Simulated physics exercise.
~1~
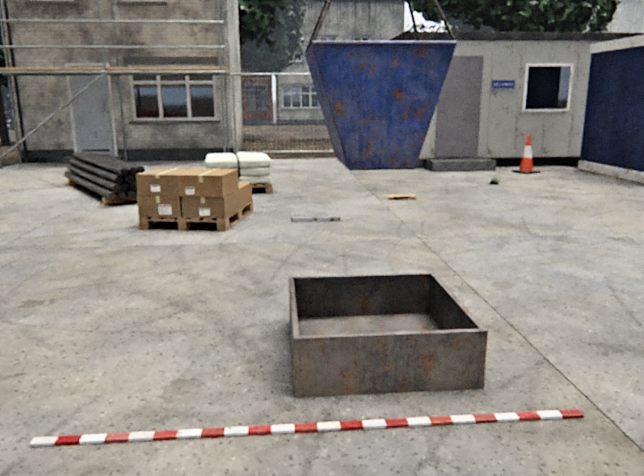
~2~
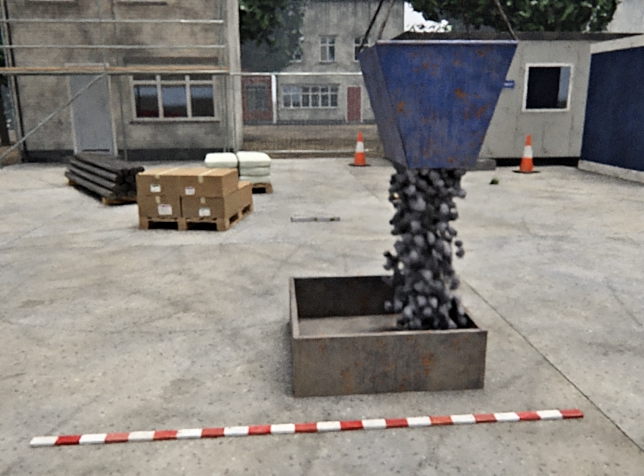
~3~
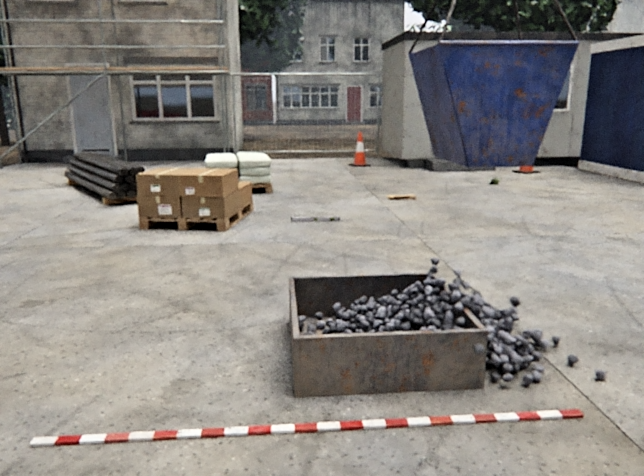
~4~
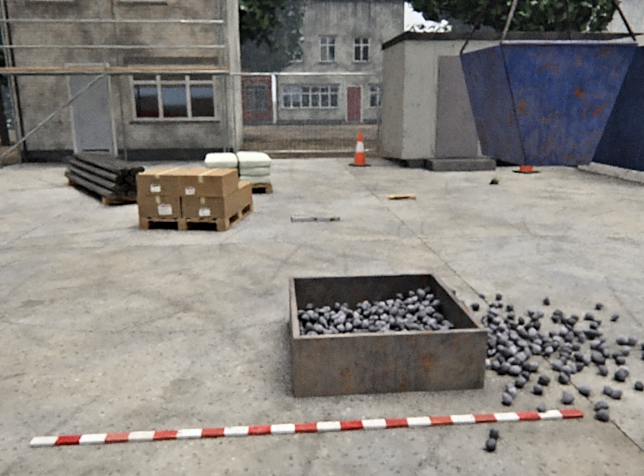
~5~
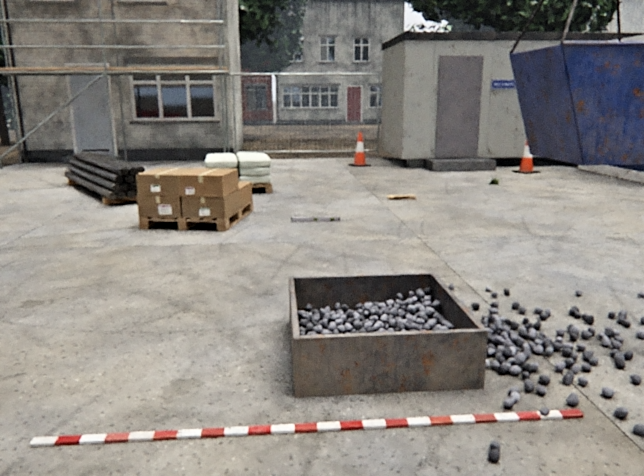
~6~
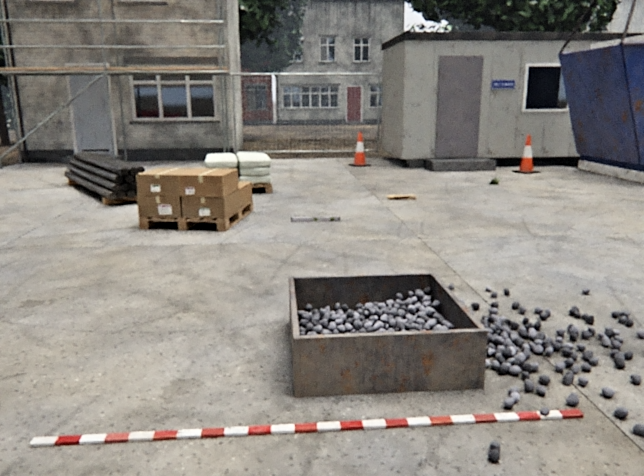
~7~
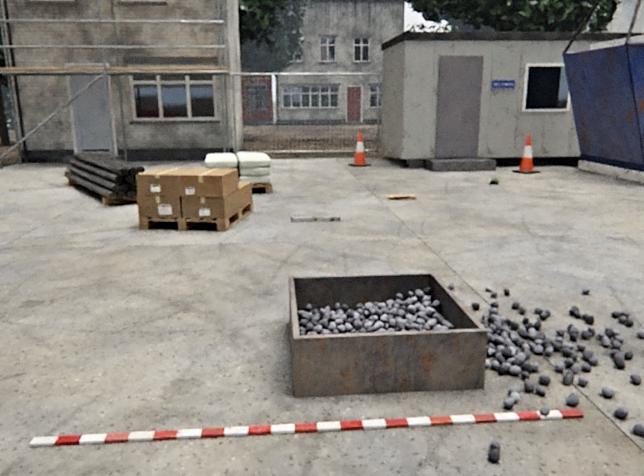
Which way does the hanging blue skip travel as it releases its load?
The skip travels to the right, as the viewer sees it.
